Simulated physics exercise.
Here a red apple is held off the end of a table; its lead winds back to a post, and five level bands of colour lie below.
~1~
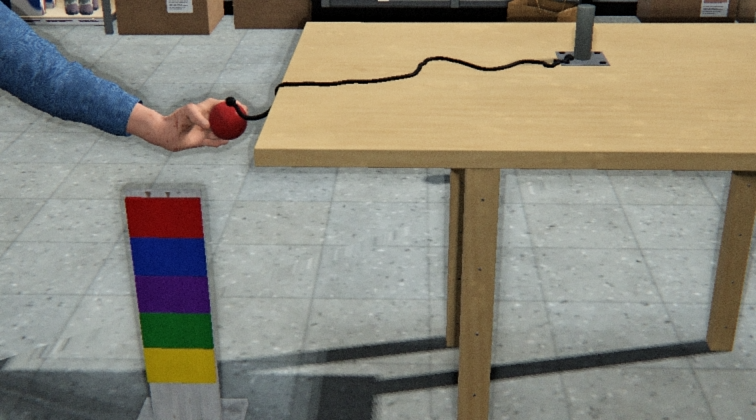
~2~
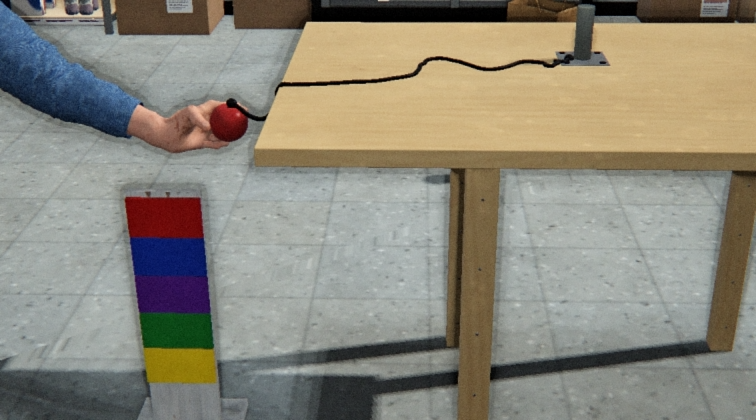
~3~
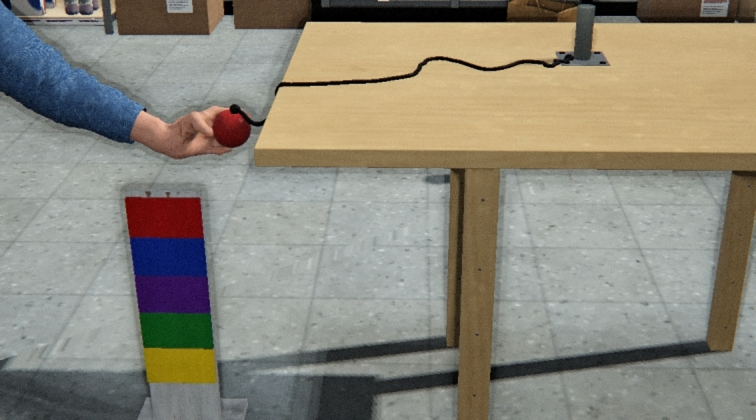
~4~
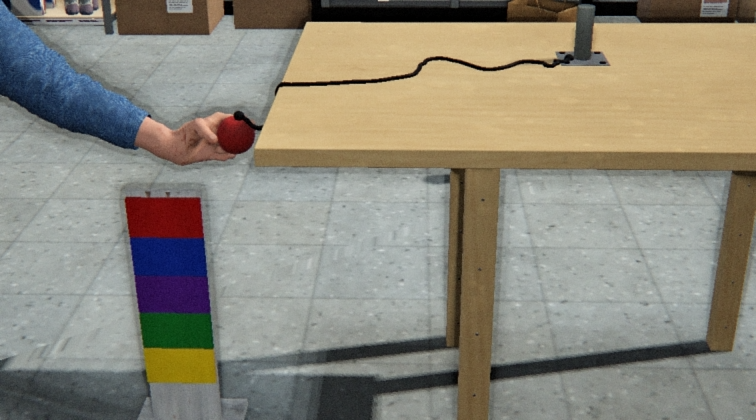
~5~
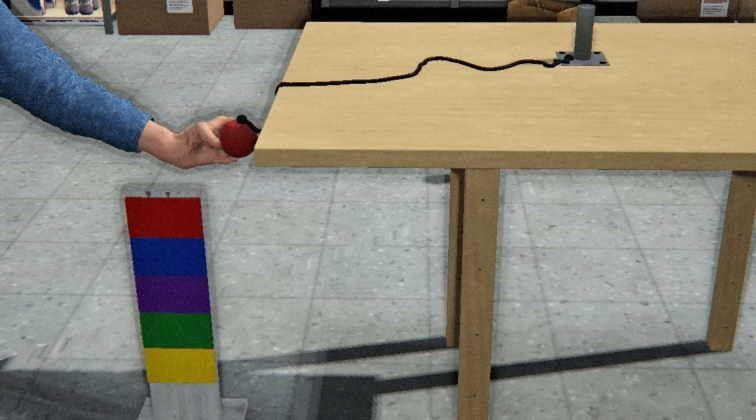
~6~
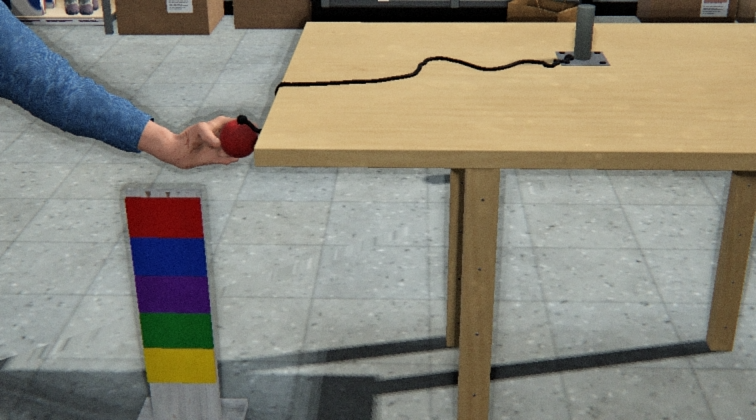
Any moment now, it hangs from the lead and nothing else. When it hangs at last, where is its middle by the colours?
By the colours, at blue.
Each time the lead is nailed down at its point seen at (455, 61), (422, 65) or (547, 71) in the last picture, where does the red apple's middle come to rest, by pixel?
(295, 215), (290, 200), (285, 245).
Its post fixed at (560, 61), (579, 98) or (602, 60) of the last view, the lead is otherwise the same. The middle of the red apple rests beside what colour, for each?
Answer, in order: Purple, purple, blue.
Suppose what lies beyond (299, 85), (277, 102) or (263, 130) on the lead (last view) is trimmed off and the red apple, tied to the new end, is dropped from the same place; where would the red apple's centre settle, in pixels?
Try by try, the places come out as (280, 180), (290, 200) and (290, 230).
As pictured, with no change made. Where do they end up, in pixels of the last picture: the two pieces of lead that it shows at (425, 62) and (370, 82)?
At (368, 71) for the first, at (283, 92) for the second.
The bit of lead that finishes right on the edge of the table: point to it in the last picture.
Around (383, 80).
Early on, apple near (293, 241); level with blue.
Midway, apple near (273, 255); level with blue.
Finally, apple near (283, 260); level with blue. Its middle rests at the blue band.
